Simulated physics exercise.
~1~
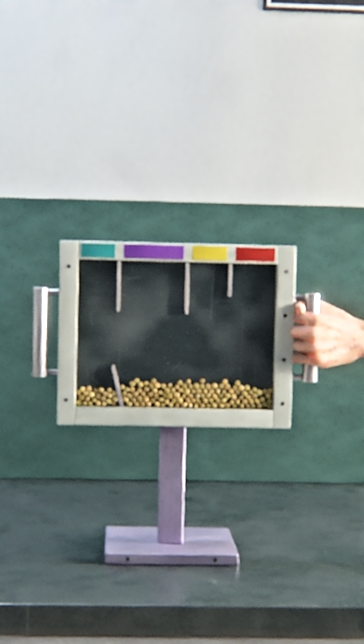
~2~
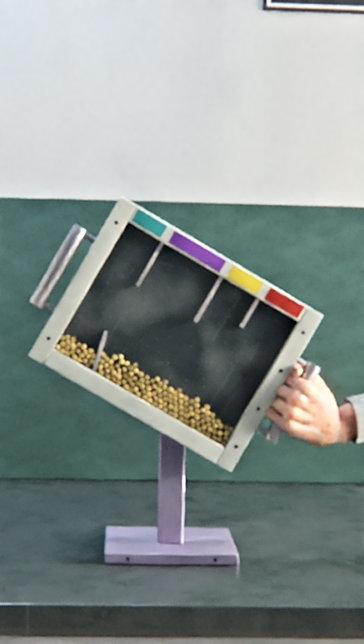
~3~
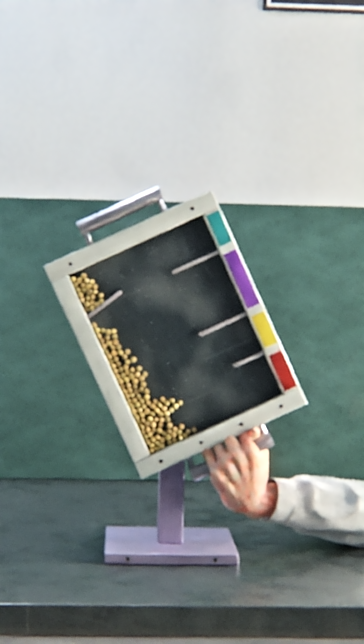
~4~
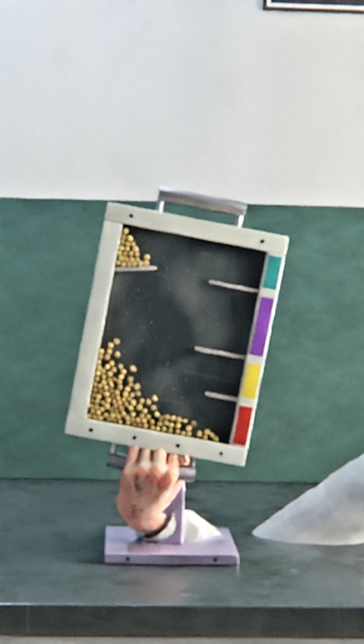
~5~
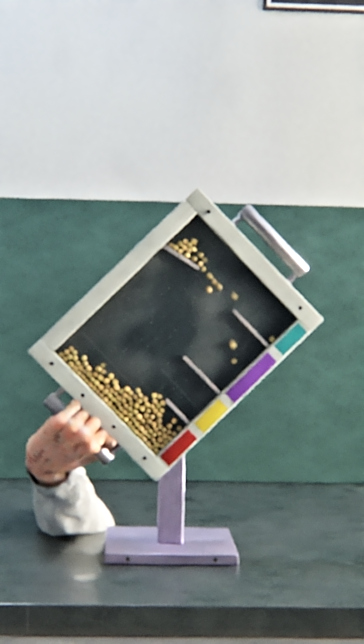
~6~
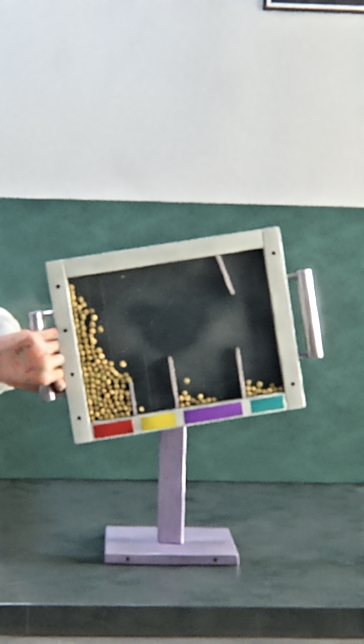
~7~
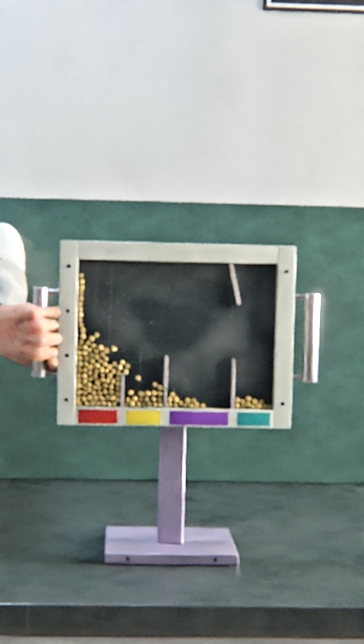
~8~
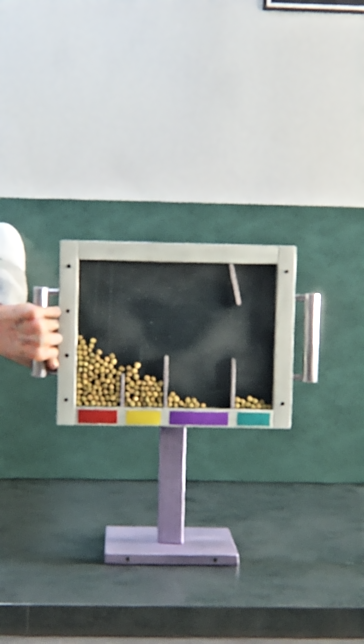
A hand turning a closed box of yellowish beans clockwise until upside down, the beans settling mostly over the red and yellow pockets.
